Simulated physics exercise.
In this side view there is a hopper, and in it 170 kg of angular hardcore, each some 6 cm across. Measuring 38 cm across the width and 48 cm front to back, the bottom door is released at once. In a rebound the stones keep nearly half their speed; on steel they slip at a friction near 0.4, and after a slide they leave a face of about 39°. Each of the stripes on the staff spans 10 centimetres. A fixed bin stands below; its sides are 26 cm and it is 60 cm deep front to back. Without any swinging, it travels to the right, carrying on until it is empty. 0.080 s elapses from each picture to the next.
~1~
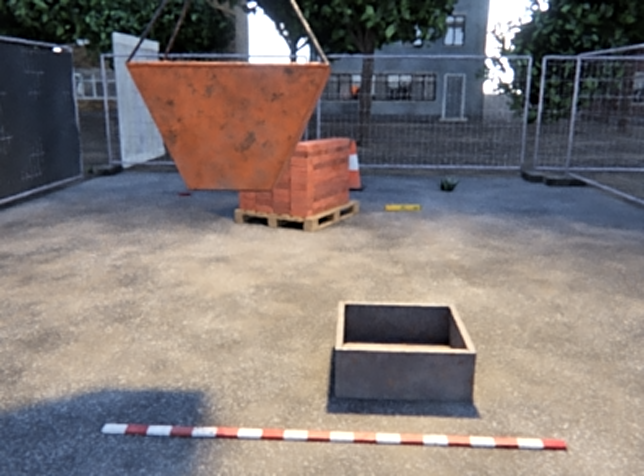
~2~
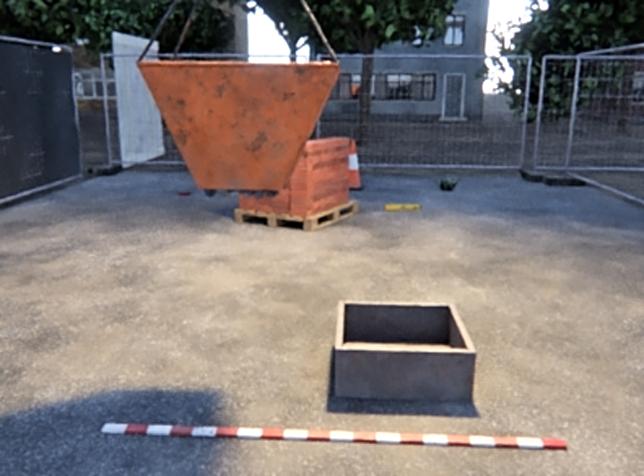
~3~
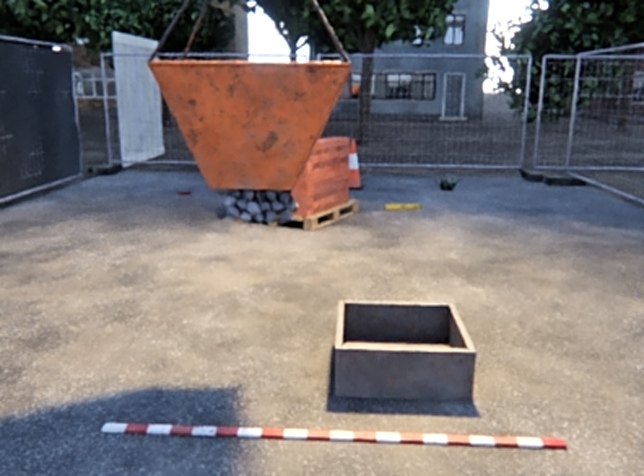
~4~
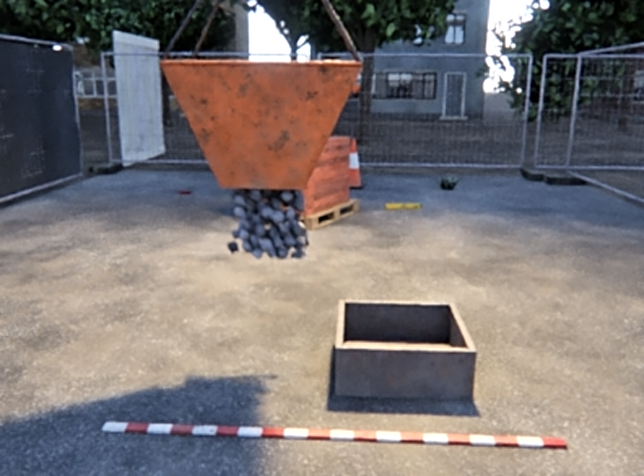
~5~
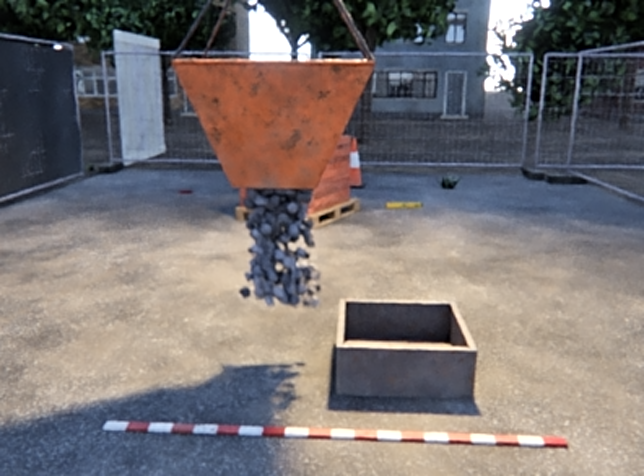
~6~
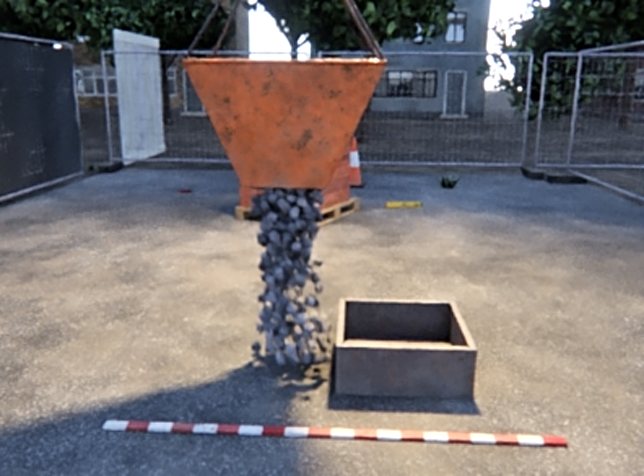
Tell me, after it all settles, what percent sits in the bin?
I'd put it at about 28 percent.
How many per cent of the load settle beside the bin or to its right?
Roughly 5 in every hundred.
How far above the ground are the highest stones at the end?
Roughly 24 centimetres.
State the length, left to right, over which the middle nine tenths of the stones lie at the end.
It spans roughly 110 centimetres.
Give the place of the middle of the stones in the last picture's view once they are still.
(314, 352).
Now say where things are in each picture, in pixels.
The outlet is at (229, 179); nothing has dropped yet, in the first picture.
The outlet is at (240, 179); 5 % is out, in the second picture.
The outlet is at (251, 178); 14 % is out, the lowest stones still above the rim at (274, 213), 85 cm up, in the third picture.
The outlet is at (262, 178); 23 % is out, the lowest stones still above the rim at (286, 248), 66 cm up, in the fourth picture.
The outlet is at (274, 177); 37 % is out, the lowest stones still above the rim at (298, 294), 41 cm up, in the fifth picture.
The outlet is at (285, 177); 50 % is out, the lowest stones still above the rim at (290, 312), 30 cm up, in the sixth picture.
Then, 0.3 s after the last picture, 2 % in the hopper, 88 % falling or lying left of the bin, 10 % falling or lying in the bin; the stones farthest right are at (372, 343).
Then, 0.7 s after the last picture, 0 % in the hopper, 70 % falling or lying left of the bin, 28 % falling or lying in the bin, 2 % falling or lying beside or right of the bin; the stones farthest right are at (449, 343).
Then, 1.3 s after the last picture, 0 % in the hopper, 69 % falling or lying left of the bin, 28 % falling or lying in the bin, 3 % falling or lying beside or right of the bin; the stones farthest right are at (454, 332).
Then, 2.2 s after the last picture, 0 % in the hopper, 69 % falling or lying left of the bin, 28 % falling or lying in the bin, 3 % falling or lying beside or right of the bin; the stones farthest right are at (454, 332).
Then, 4.1 s after the last picture, 0 % in the hopper, 69 % left of the bin, 28 % in the bin, 3 % beside or right of the bin; the stones farthest right are at (454, 332).
